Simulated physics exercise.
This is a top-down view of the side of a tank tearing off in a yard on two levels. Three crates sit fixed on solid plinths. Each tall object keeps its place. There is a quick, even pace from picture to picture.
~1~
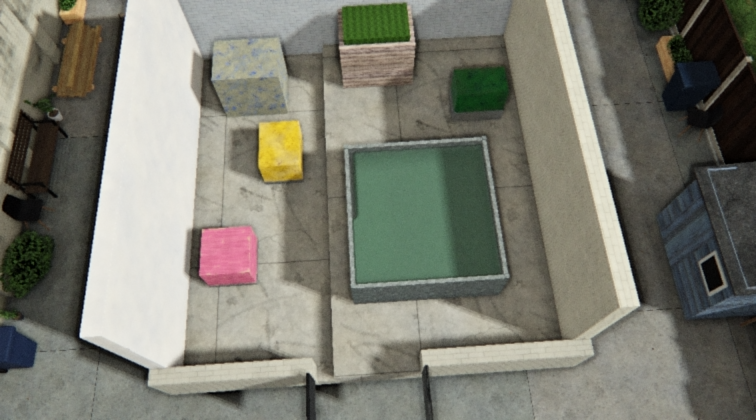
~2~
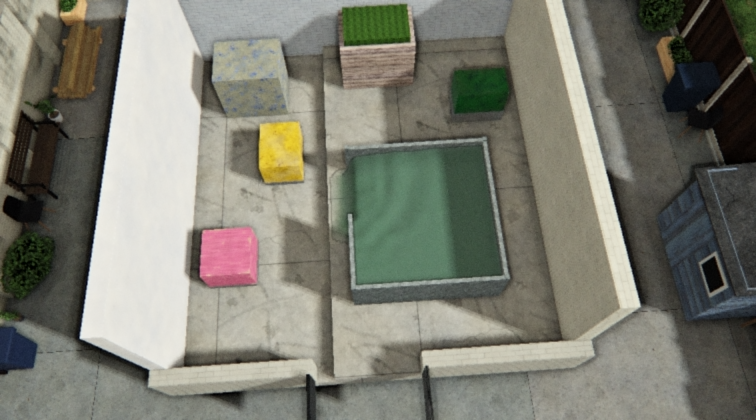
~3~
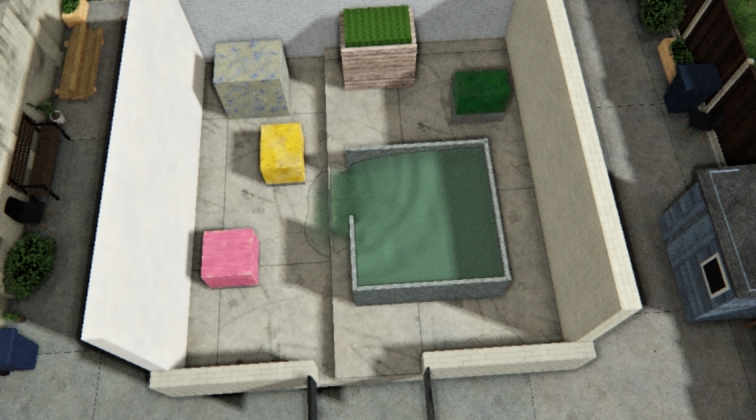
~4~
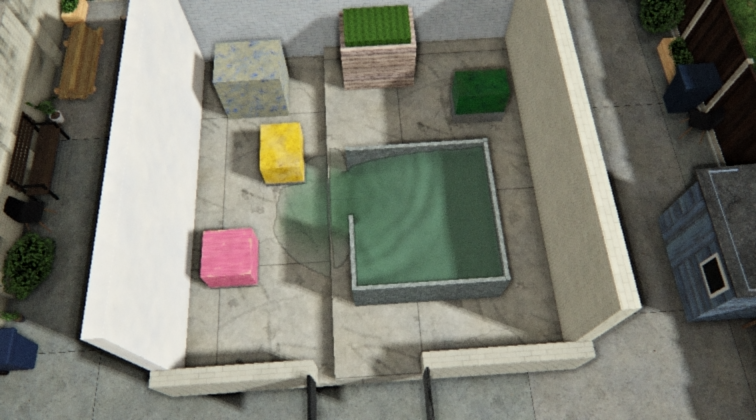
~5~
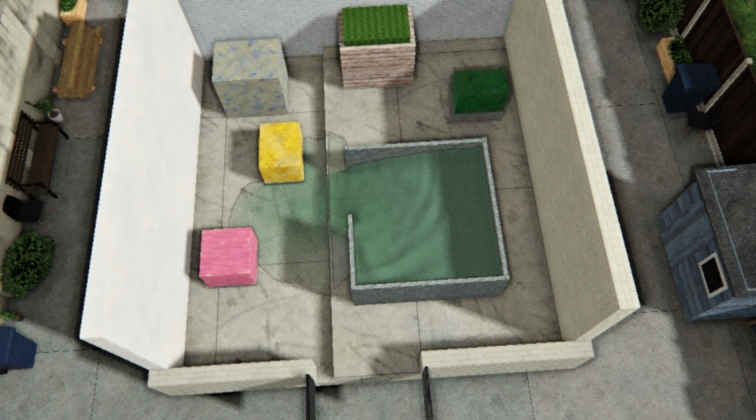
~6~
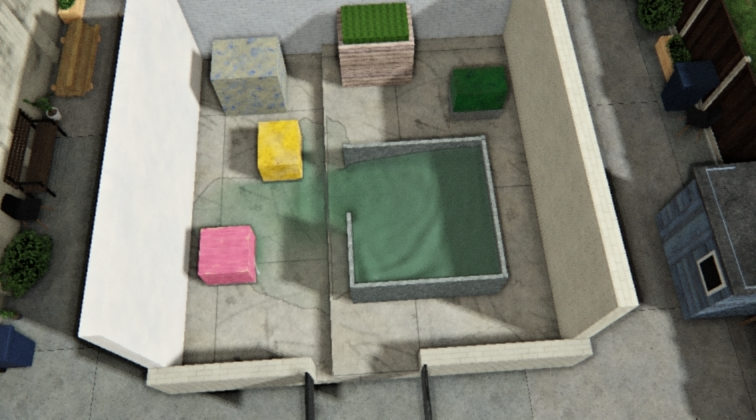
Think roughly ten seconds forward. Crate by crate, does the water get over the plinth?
Outcome: The green crate will have no water on it; the pink crate will have water on it; the yellow crate will have water on it.
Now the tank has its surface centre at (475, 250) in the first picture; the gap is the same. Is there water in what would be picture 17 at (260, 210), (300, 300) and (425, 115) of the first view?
First drenched; next drenched; last unwetted.
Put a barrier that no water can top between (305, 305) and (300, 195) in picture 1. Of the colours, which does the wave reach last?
Answer: The green one.
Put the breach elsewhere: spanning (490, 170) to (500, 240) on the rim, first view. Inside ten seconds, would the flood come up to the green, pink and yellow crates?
Then: Green takes water, pink is wetted, yellow gets wet.
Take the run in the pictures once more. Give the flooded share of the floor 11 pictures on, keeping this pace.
That works out to some 45 in a hundred.
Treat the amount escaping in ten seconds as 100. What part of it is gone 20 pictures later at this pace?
Around 10 percent.
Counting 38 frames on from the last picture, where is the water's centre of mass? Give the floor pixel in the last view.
Somewhere near (307, 197).
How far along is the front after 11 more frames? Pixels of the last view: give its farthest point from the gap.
Somewhere near (203, 65).
A moment on, water covers 30 % of the floor; the green crate not reached, the pink crate water round its plinth, the yellow crate water round its plinth.
Next, water covers 45 % of the floor; the green crate not reached, the pink crate water round its plinth, the yellow crate water round its plinth.
Then, water covers 55 % of the floor; the green crate not reached, the pink crate water round its plinth, the yellow crate water round its plinth.
Later, water covers 60 % of the floor; the green crate not reached, the pink crate water round its plinth, the yellow crate water round its plinth.
In the end, water covers 65 % of the floor; the green crate stayed above the water, the pink crate was topped, the yellow crate was topped.
